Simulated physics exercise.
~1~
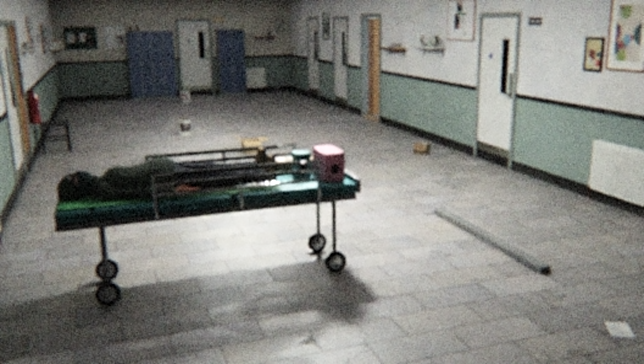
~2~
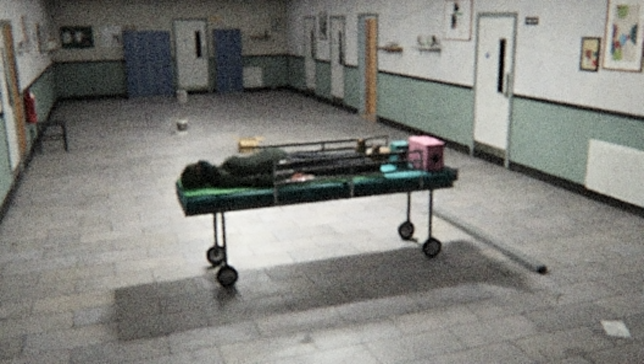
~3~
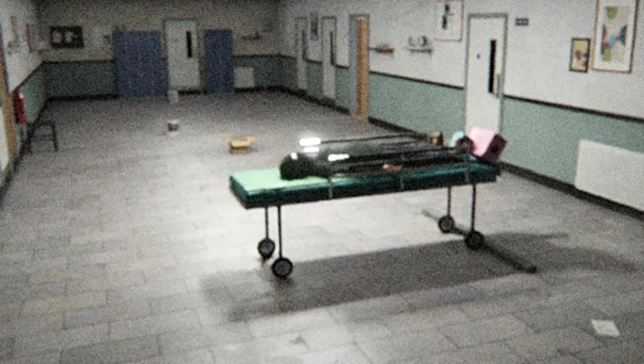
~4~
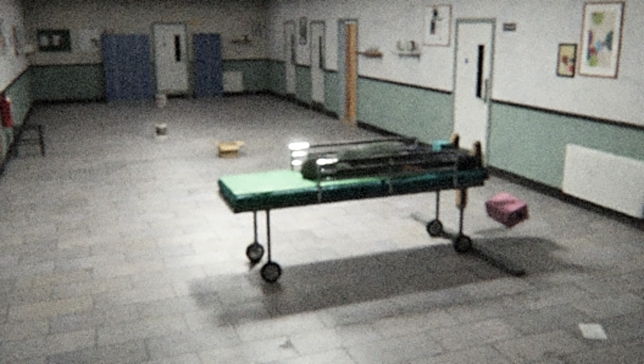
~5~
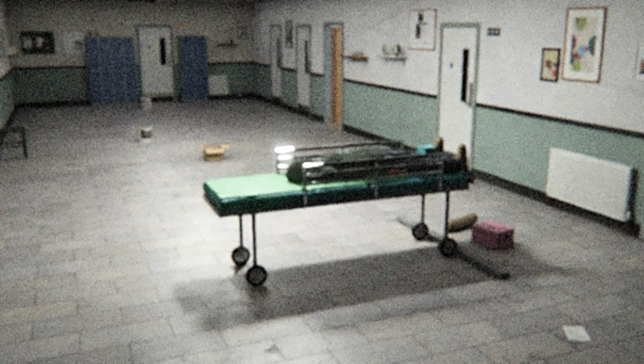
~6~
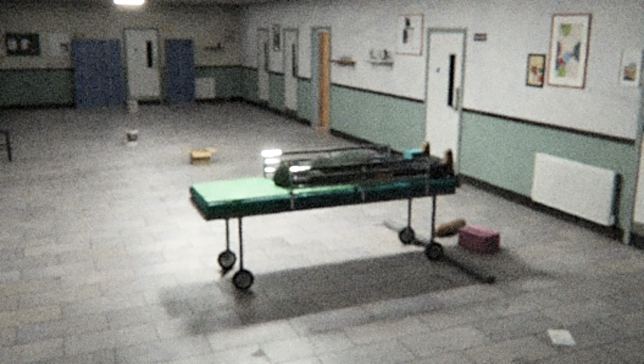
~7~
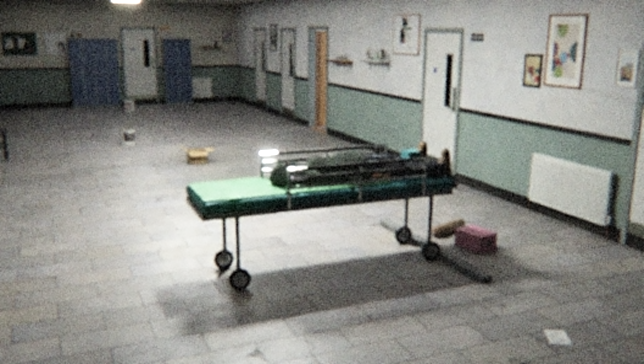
A wheeled trolley with a green mattress carries a dark, limp figure lying flat across a dim, grainy hospital hall, seen from slightly above and to the side. Pale green and white walls, blue panels at the far end and doors along the right surround it, with a pink box standing at the trolley's right end. The trolley rolls right and stops, and the figure slides toward that end. The pink box tips and falls over the edge, and a brown bottle drops too. Both come to rest on the tiles, while the figure and a small teal object stay aboard.
